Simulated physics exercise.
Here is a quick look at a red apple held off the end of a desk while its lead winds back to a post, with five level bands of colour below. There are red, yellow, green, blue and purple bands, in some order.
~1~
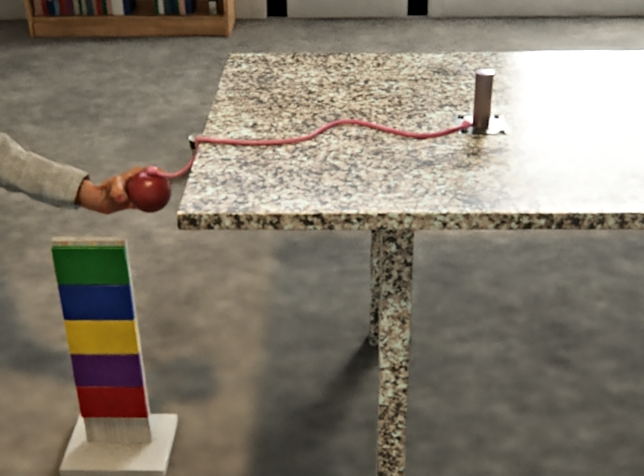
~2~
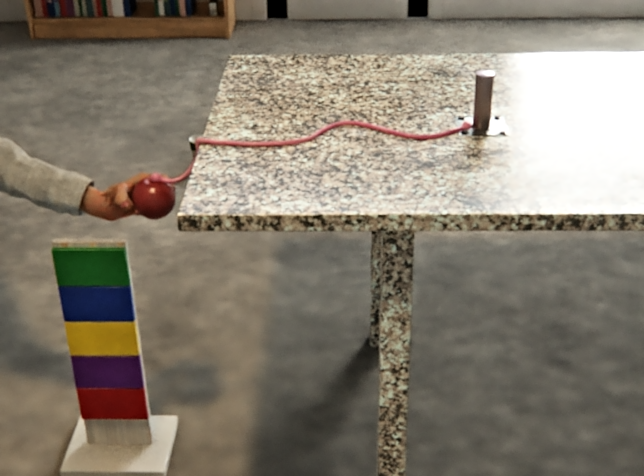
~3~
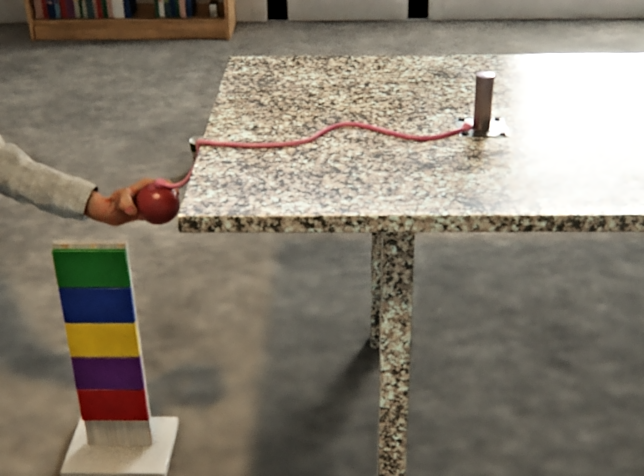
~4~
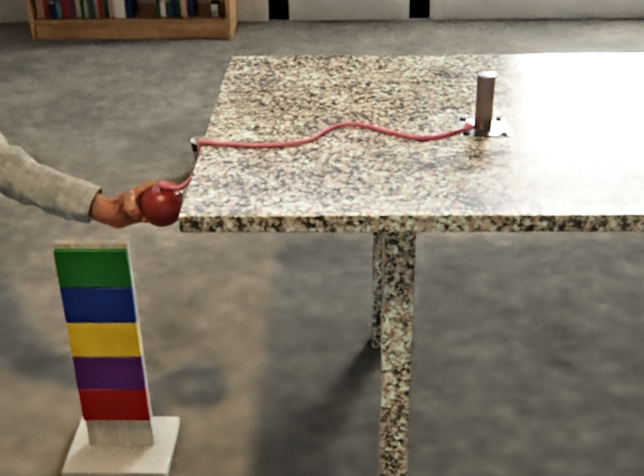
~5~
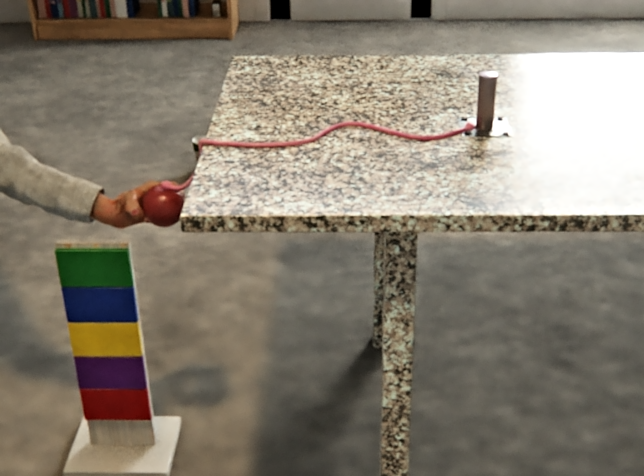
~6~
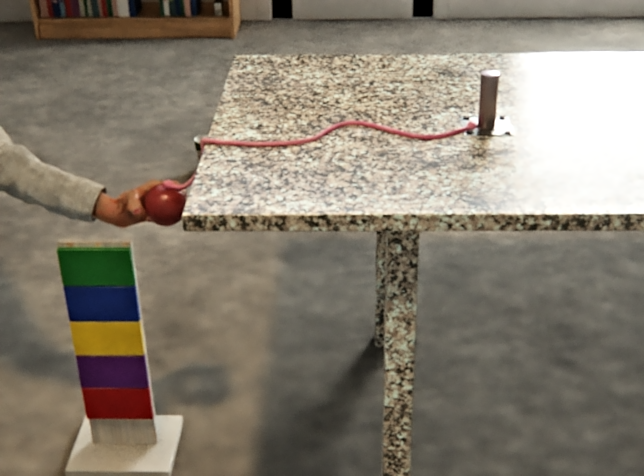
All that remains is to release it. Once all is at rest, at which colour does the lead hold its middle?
At green.
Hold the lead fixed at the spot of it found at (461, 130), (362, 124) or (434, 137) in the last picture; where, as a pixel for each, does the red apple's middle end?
In order: (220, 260), then (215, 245), then (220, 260).
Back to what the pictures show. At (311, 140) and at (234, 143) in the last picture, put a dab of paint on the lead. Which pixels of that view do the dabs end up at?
In that view they sit near (273, 132) and near (207, 149).
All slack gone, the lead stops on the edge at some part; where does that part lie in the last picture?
That spot is roughly at (241, 144).
Early on, apple near (191, 253); level with green.
Midway, apple near (233, 254); level with green.
Near the end, apple near (231, 258); level with green.
Finally, apple near (222, 259); level with green. Its middle rests at the green band.
